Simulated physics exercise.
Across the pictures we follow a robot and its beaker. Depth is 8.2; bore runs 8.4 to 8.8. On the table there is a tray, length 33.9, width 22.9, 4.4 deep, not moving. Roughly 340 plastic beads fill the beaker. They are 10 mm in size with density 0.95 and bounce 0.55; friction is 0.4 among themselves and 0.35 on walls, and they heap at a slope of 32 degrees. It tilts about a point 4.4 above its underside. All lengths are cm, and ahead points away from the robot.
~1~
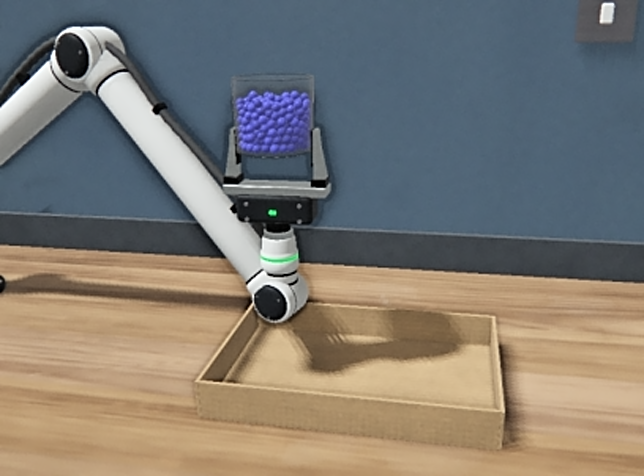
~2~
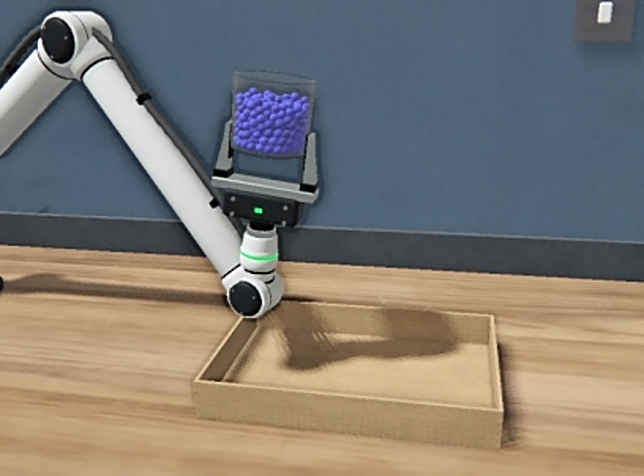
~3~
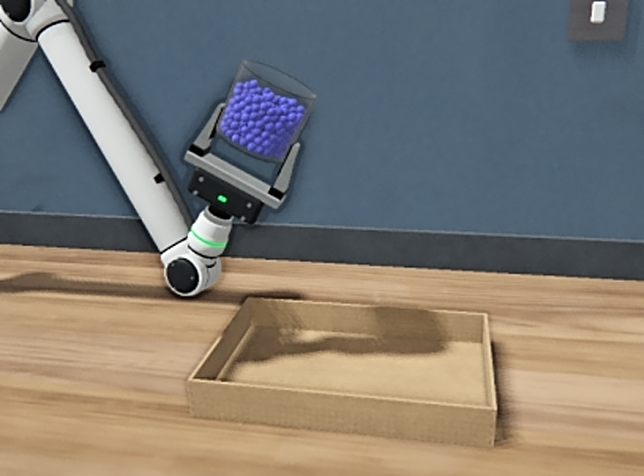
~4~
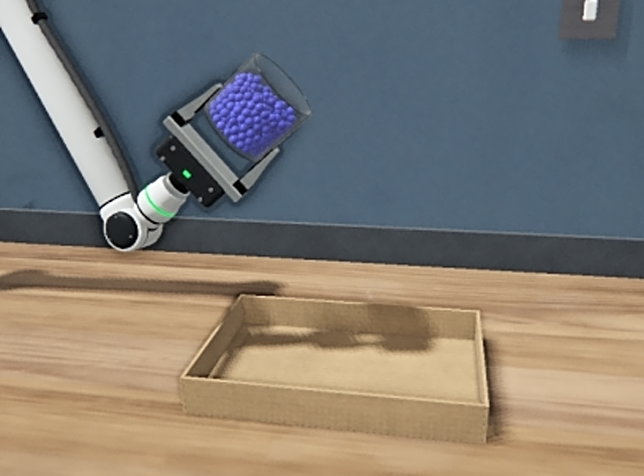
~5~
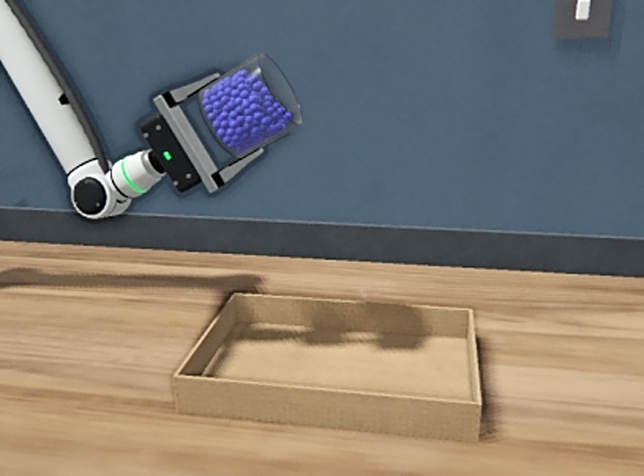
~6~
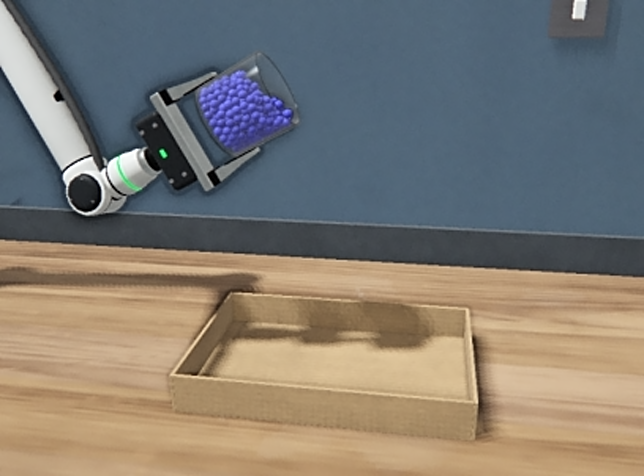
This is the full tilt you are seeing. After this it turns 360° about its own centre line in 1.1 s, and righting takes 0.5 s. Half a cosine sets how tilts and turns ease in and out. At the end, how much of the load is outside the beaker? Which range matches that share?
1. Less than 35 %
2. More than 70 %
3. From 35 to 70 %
The answer is 1.
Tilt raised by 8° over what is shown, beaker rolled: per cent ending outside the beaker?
Then roughly 20 per cent.
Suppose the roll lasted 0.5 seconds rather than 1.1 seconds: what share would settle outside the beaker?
Expected share: Some 0 %.
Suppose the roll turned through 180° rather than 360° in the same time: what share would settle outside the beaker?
Then about 0 per cent.
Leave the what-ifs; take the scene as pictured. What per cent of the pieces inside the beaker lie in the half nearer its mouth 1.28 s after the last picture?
Close to 35 per cent is in the half by the mouth.
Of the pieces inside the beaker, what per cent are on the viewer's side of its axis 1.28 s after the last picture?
My guess would be around 45 per cent.
Then, 0.64 s later, tipped 61°, highest piece 38 above the table; 334 in the beaker, 2 in the tray, 3 in flight or on a rim.
Then, 1.28 s later, tipped 43°, highest piece 37 above the table; 322 in the beaker, 14 in the tray, 3 in flight or on a rim.
Then, 1.80 s later, upright, highest piece 38 above the table; 322 in the beaker, 17 in the tray.
Then, 2.50 s later, upright, highest piece 38 above the table; 322 in the beaker, 17 in the tray.
At rest, 322 in the beaker, 17 in the tray. That is 5 % outside the beaker.
